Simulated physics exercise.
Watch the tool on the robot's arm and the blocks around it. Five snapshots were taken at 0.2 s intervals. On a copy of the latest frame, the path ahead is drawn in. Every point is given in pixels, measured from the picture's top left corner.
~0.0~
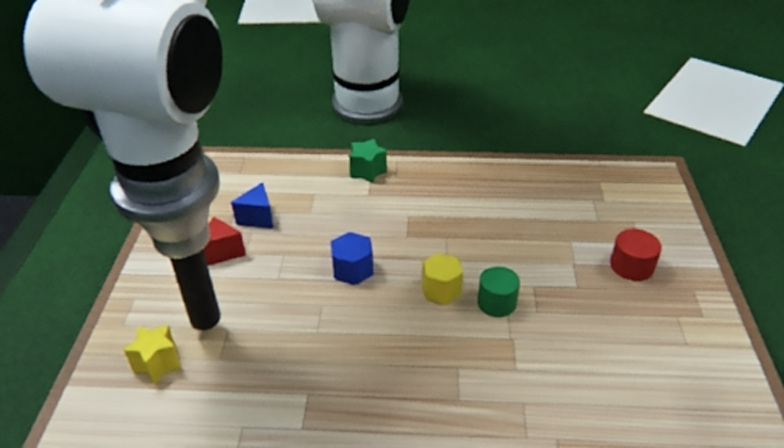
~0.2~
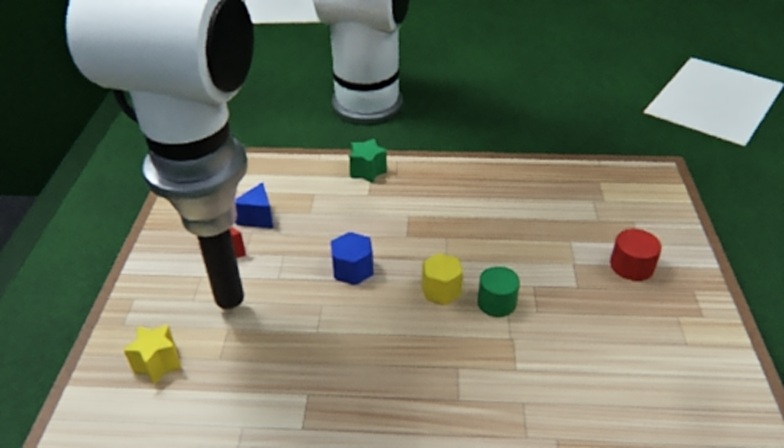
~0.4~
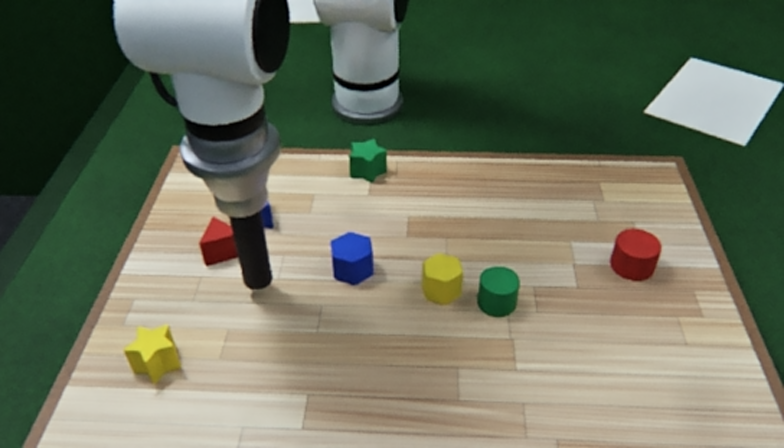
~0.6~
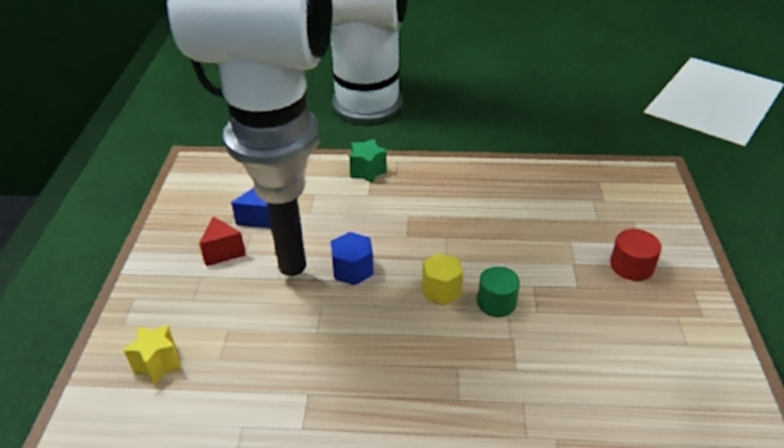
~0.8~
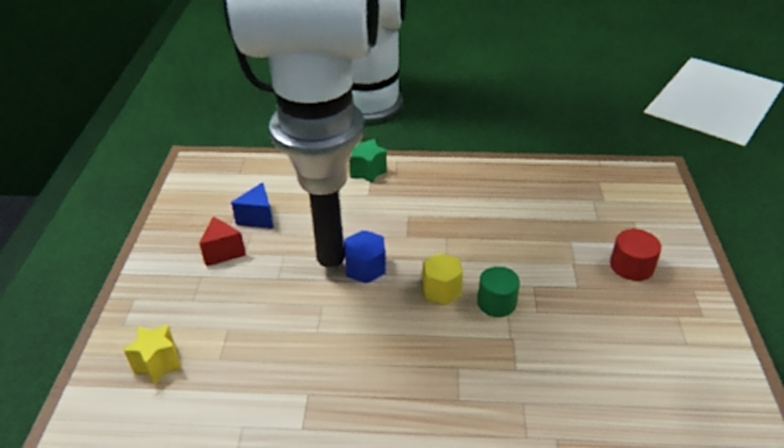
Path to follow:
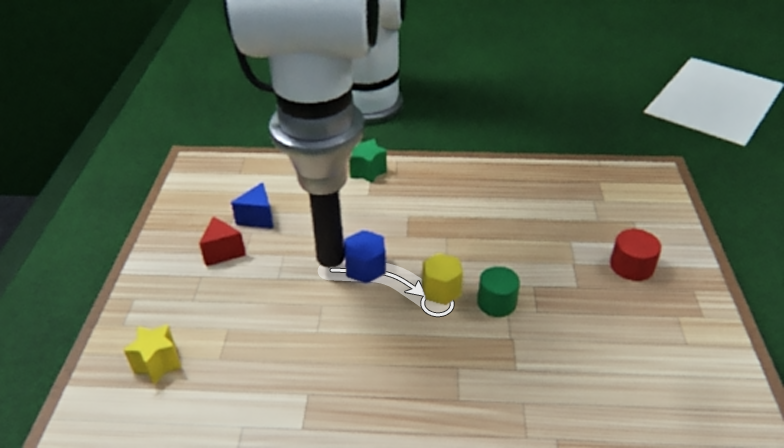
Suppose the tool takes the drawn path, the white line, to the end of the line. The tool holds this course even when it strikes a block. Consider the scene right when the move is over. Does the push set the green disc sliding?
My answer is yes.
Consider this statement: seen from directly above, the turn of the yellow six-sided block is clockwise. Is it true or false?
The statement is false.
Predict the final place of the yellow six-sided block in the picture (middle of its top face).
Somewhere near (474, 275).
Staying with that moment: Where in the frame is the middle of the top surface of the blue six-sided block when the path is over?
Around (427, 240).
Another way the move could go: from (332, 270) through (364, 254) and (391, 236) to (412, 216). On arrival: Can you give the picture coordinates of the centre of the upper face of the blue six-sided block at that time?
Final place: (403, 238).
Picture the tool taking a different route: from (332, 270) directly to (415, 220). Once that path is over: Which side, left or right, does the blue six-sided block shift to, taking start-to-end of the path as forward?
The shift goes right.
The drawn path runs from (332, 270) through (371, 272) and (407, 283) to (437, 304).
What follows on the original path. One third of the way, tool at (371, 260); blue six-sided block at (404, 242), turned 15° anticlockwise.
Two thirds of the way, tool at (407, 271); blue six-sided block at (427, 240), turned 45° anticlockwise.
At the end, tool at (438, 291); blue six-sided block at (427, 240), turned 45° anticlockwise; yellow six-sided block at (474, 275), turned 30° anticlockwise; green disc at (514, 280).
